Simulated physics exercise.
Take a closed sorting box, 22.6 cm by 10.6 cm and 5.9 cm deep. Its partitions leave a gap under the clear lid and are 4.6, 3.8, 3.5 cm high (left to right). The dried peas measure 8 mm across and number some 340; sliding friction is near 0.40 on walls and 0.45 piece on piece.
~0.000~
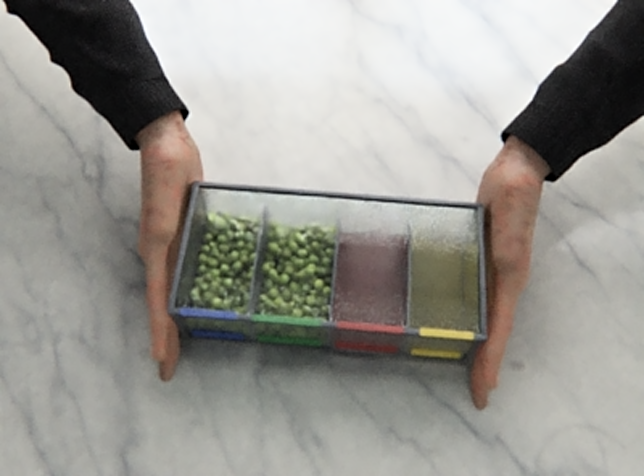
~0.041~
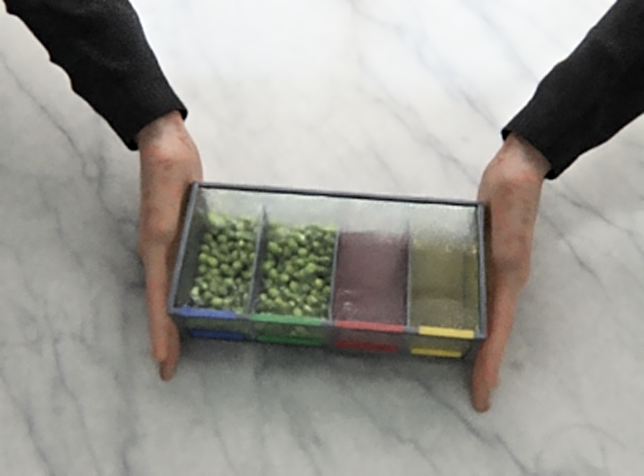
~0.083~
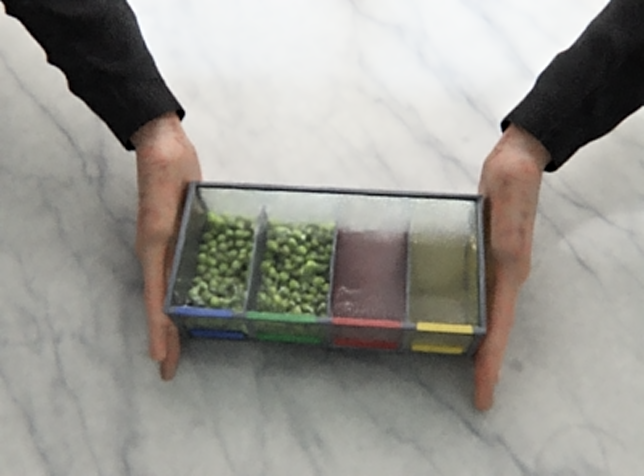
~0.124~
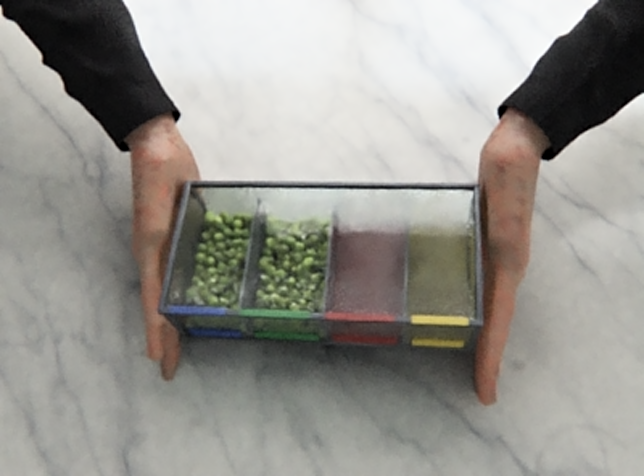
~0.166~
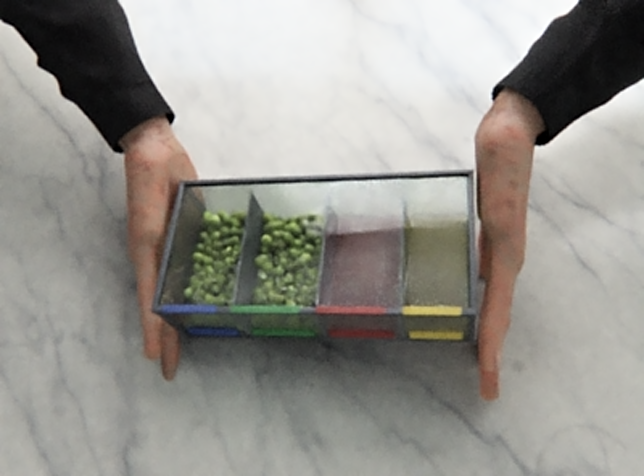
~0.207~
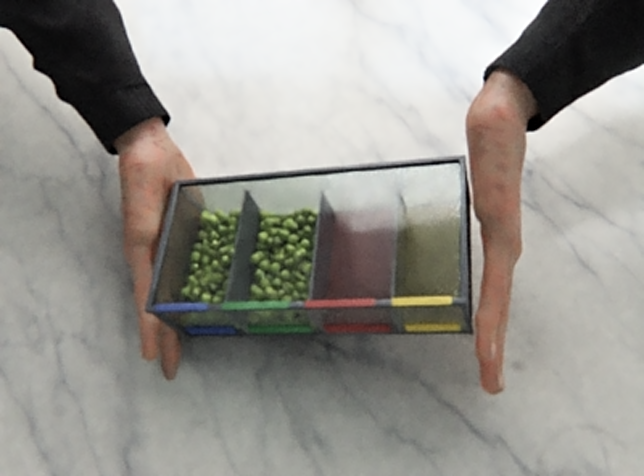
We see two hands holding a clear-topped sorting box, green peas in its blue- and green-marked left compartments, above a marble surface; the hands gradually tilt it, raising the right side while the peas stay in those compartments.
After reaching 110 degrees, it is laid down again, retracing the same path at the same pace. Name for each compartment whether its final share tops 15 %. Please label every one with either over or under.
Labels - red: Under; blue: Over; green: Over; yellow: Under.
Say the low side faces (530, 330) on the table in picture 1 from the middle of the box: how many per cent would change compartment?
Something like 60 per cent of the pieces.
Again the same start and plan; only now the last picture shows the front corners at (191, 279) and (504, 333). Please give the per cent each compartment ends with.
Red 0 %; blue 40 %; green 5 %; yellow 55 %.
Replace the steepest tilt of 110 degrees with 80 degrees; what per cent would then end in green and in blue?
With that change you'd see green at 40 % and blue at 60 %.
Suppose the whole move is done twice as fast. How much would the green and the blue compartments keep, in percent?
The green compartment gets 30 % while the blue one gets 70 %.
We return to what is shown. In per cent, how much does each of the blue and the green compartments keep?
Final shares - blue 70 percent, green 30 percent.
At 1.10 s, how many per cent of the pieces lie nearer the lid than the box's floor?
Some 60 per cent.
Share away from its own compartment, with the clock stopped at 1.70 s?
About 15 %.
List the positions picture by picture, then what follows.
The first picture shows box tilt 0 degrees, front corners at (174, 310) and (481, 336); blue 55 %, green 45 %.
The second picture shows box tilt 1 degrees, front corners at (173, 309) and (481, 334).
The third picture shows box tilt 3 degrees, front corners at (170, 309) and (480, 329), lowest corner left back.
The fourth picture shows box tilt 7 degrees, front corners at (165, 308) and (477, 321), lowest corner left back.
The fifth picture shows box tilt 12 degrees, front corners at (158, 308) and (470, 310), lowest corner left back.
The sixth picture shows box tilt 17 degrees, front corners at (152, 307) and (461, 299), lowest corner left back; blue 55 %, green 45 %. Its pace works out near 115 degrees a second.
After 1.10 s, tilt 110 degrees; blue 65 %, green 35 %.
After 1.70 s, tilt 49 degrees; blue 70 %, green 30 %.
Then, at 2.34 s, tilt 0 degrees; blue 70 %, green 30 %.
At rest (3.3 s), red 0 %, blue 70 %, green 30 %, yellow 0 %.
